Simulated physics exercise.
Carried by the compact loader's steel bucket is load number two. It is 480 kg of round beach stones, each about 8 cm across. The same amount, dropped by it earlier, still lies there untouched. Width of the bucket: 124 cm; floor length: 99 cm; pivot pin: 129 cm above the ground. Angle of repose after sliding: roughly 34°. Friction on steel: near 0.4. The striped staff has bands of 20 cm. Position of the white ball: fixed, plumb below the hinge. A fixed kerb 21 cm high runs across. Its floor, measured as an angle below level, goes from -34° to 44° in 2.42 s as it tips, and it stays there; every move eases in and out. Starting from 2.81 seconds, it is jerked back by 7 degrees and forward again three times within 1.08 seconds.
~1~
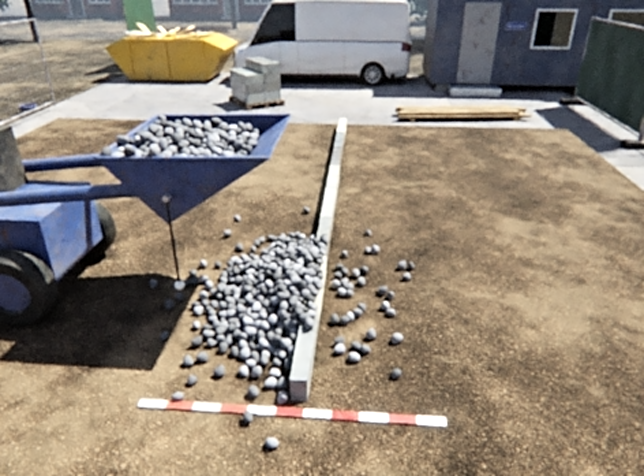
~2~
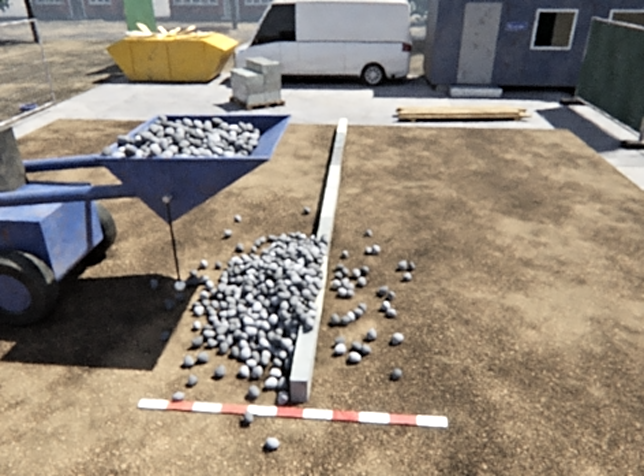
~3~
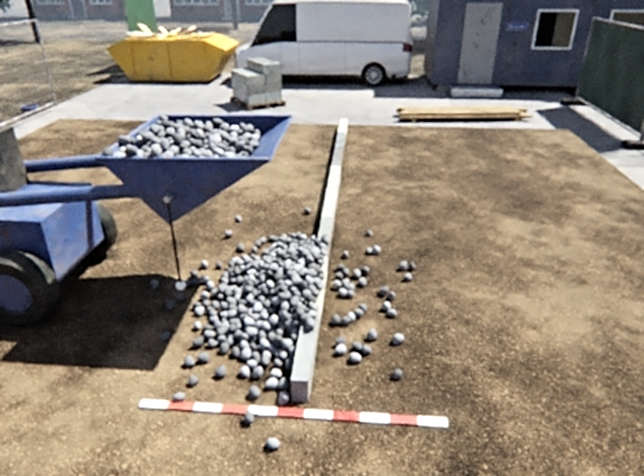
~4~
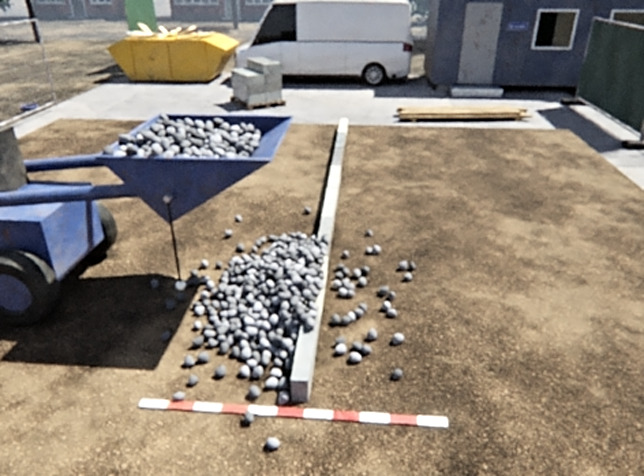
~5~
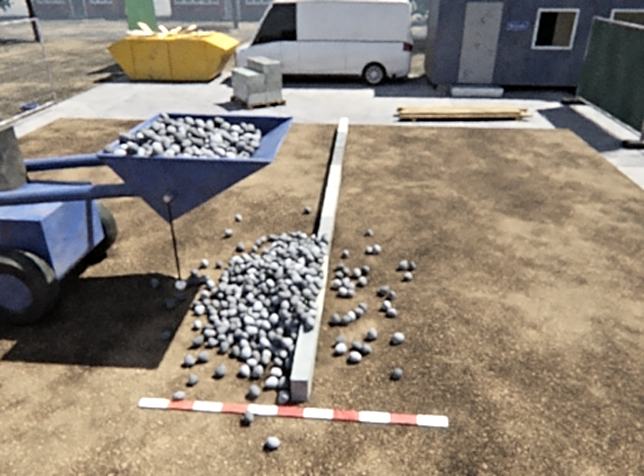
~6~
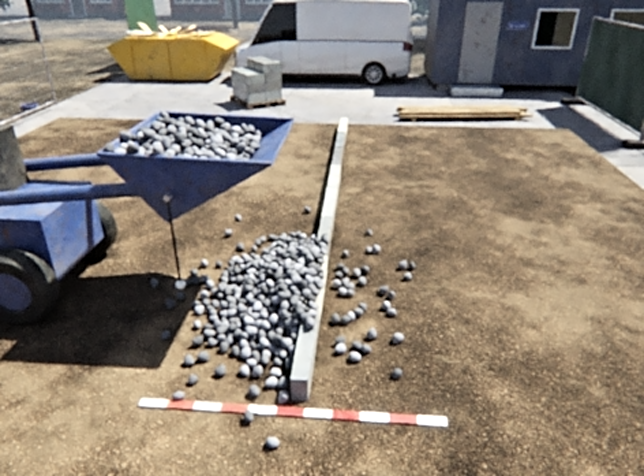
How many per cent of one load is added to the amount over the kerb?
About 36 per cent of a load.
Then, 1.5 s after the last picture the floor is at 32°; in per cent of one load, 84 in the bucket, 110 on this side of the kerb, 6 over the kerb; the foremost stones are at (399, 301).
Then, 2.2 s after the last picture the floor is at 44°; in per cent of one load, 4 in the bucket, 163 on this side of the kerb, 33 over the kerb; the foremost stones are at (408, 282).
Then, 4.0 s after the last picture the floor is at 44°; in per cent of one load, 0 in the bucket, 158 on this side of the kerb, 42 over the kerb; the foremost stones are at (454, 274).
Then, 6.8 s after the last picture the floor is at 44°; in per cent of one load, 0 in the bucket, 158 on this side of the kerb, 42 over the kerb; the foremost stones are at (454, 274). Net gain over the kerb, 36.
